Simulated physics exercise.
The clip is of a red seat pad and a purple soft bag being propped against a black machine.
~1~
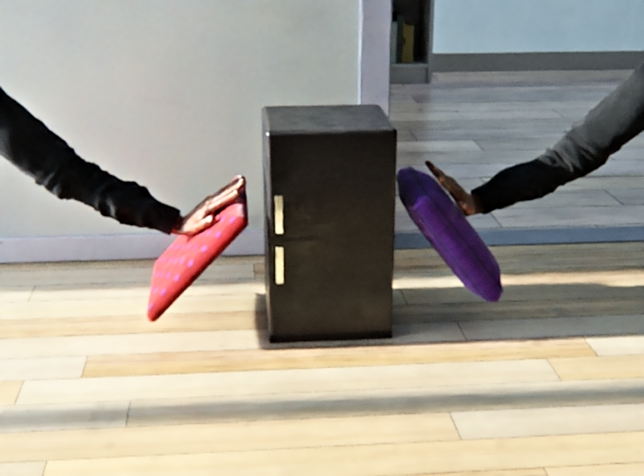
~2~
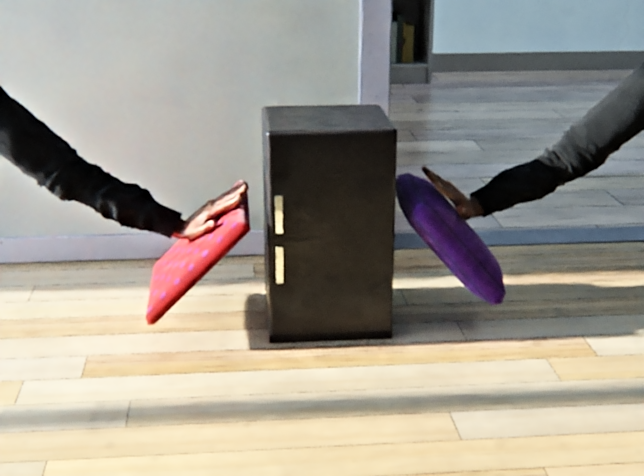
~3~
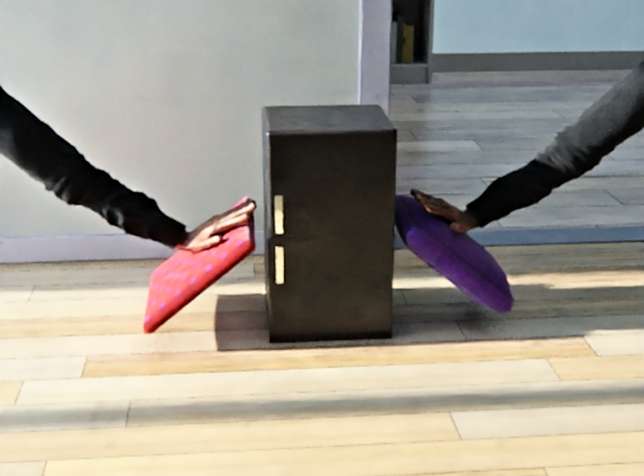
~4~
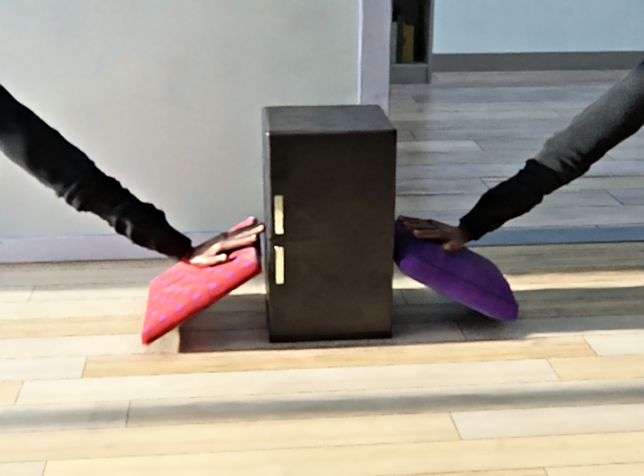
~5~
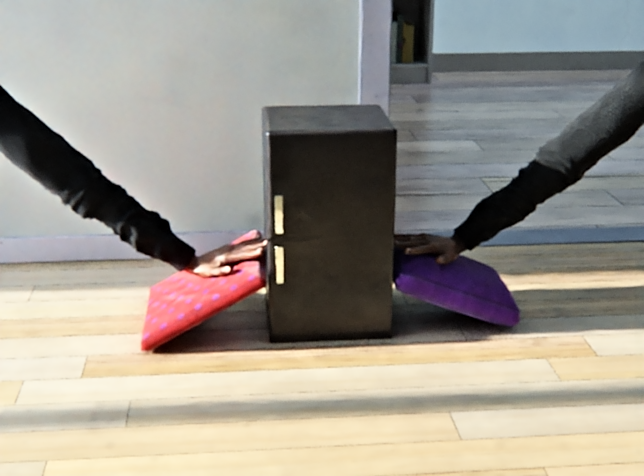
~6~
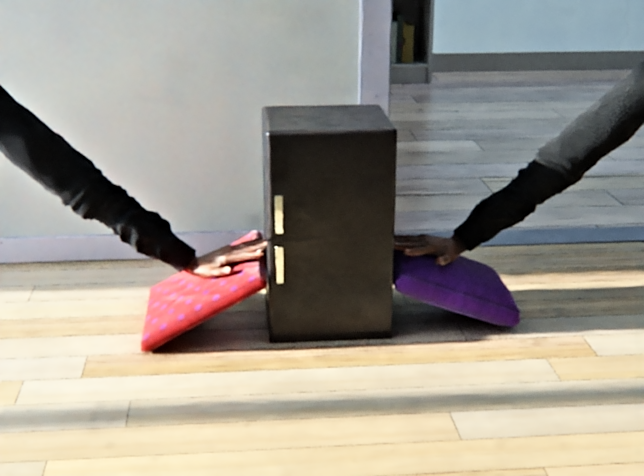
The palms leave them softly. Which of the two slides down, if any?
The red seat pad slumps to the floor, the purple soft bag slides down flat.
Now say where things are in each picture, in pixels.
The first picture shows seat pad foot (152, 318), head (245, 221); soft bag foot (495, 297), head (421, 203).
The second picture shows seat pad foot (151, 321); soft bag foot (498, 300).
The third picture shows seat pad foot (147, 330); soft bag foot (507, 308).
The fourth picture shows seat pad foot (145, 341); soft bag foot (513, 315).
The fifth picture shows seat pad foot (145, 348); soft bag foot (516, 320).
The sixth picture shows seat pad foot (145, 348), head (263, 283), at a low slant; soft bag foot (515, 320), head (400, 283), at a low slant.
Then, 0.22 s later than the last view, seat pad flat on the floor near (197, 310); soft bag flat on the floor near (448, 296).
Then, 0.40 s later than the last view, seat pad flat on the floor near (198, 314); soft bag flat on the floor near (451, 295).
Finally, seat pad flat on the floor near (198, 314); soft bag flat on the floor near (451, 295). The red seat pad slides down flat and the purple soft bag slips and lies down.
